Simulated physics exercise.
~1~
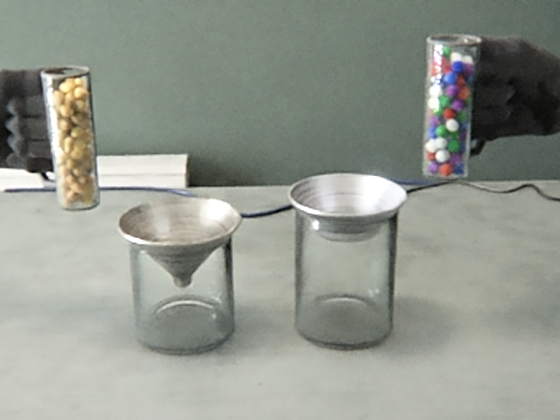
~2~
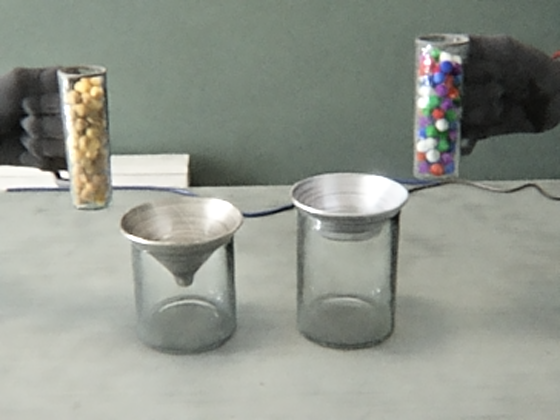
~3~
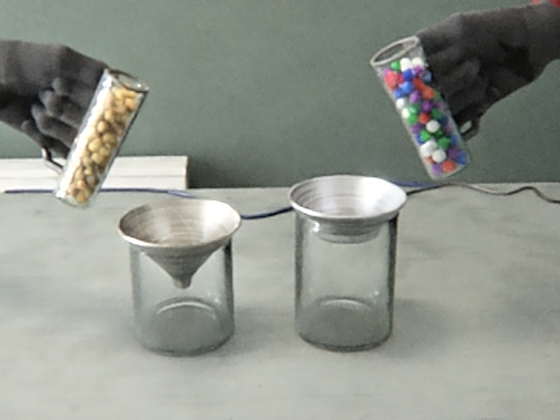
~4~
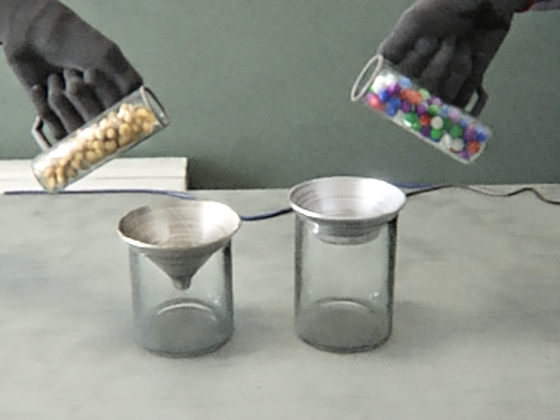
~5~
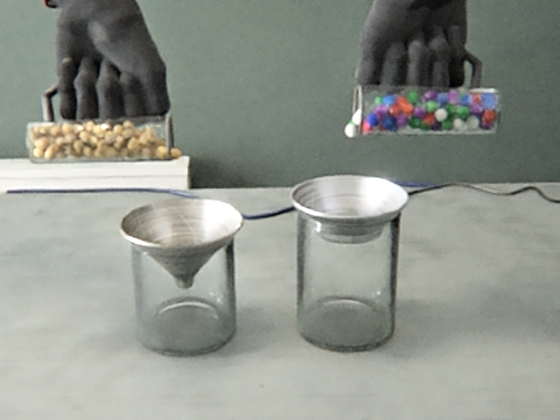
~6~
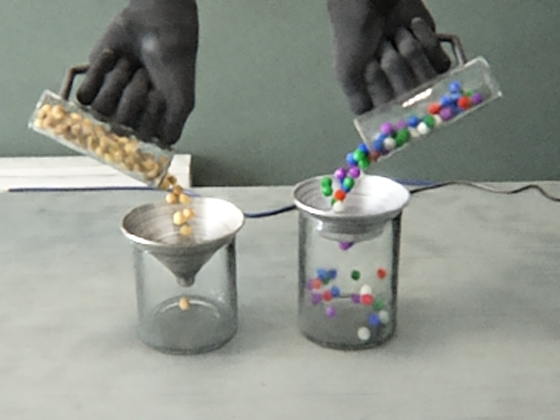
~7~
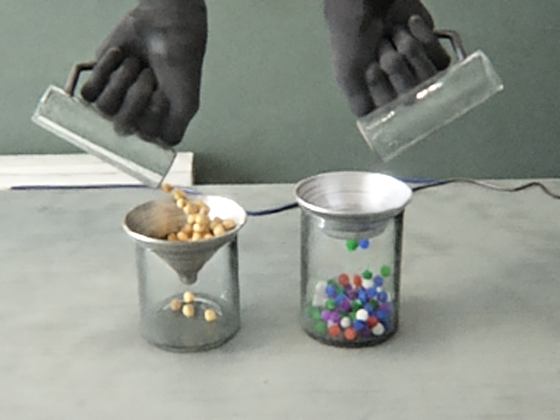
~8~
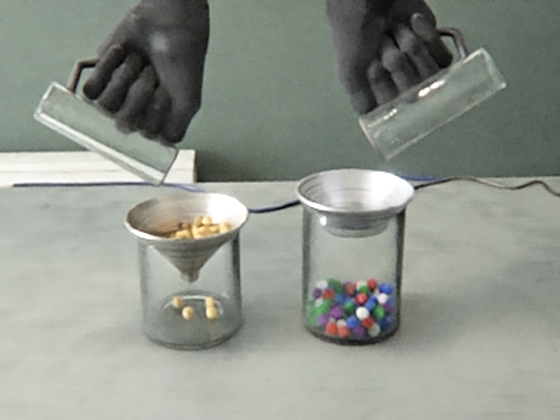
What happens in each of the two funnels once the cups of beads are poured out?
The left funnel clogs, holding most of the tan beads with only a few in the jar below. The right funnel empties, and all of the multicoloured beads end up in its jar.
